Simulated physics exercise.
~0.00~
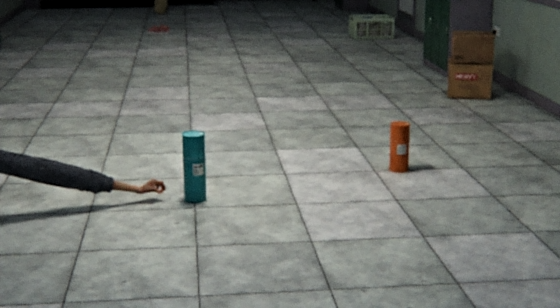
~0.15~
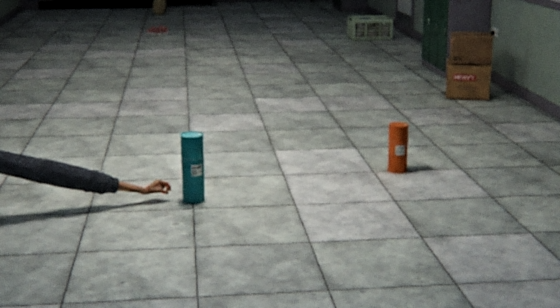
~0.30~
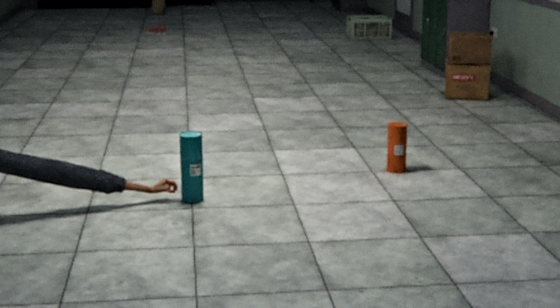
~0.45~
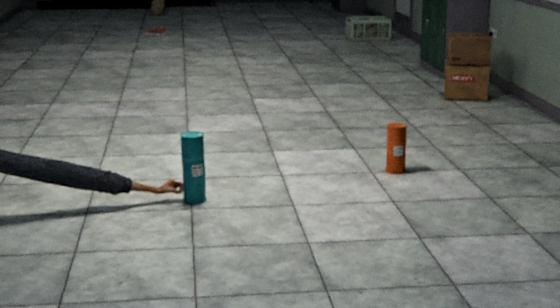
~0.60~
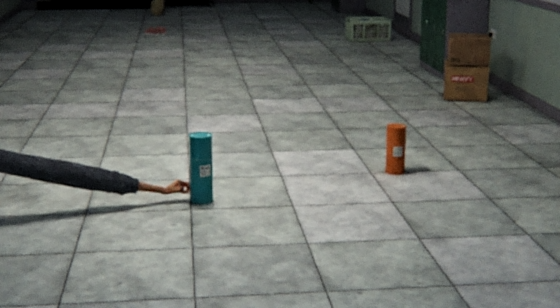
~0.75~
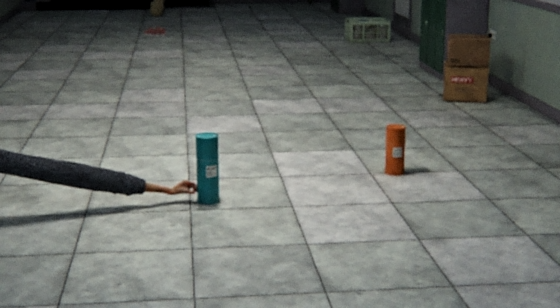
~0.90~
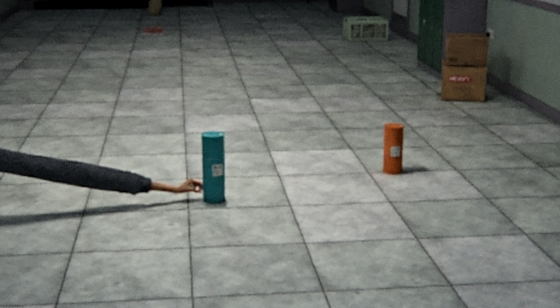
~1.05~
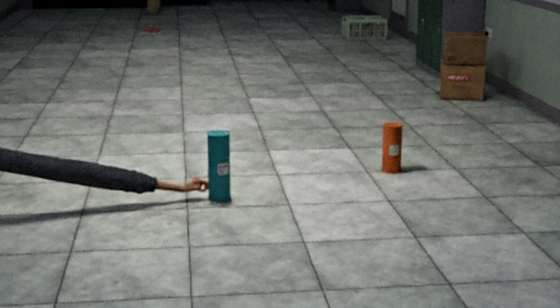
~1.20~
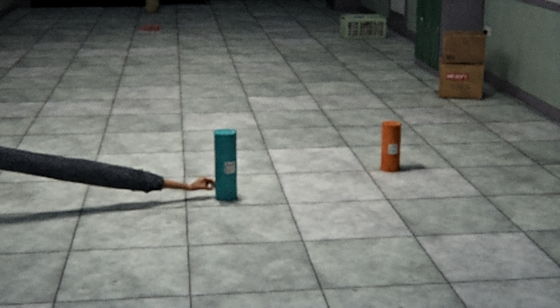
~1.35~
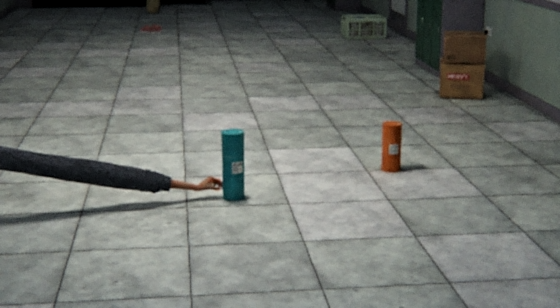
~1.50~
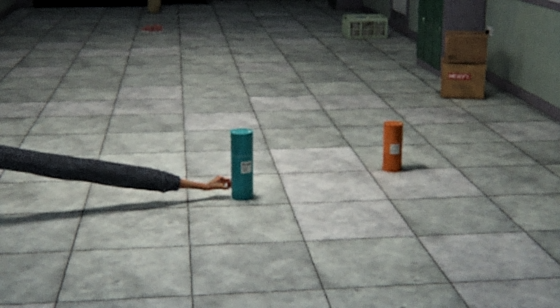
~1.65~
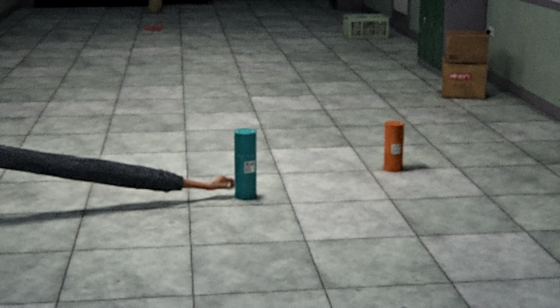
On a tiled floor, a hand slides a turquoise canister right, and it stays upright.
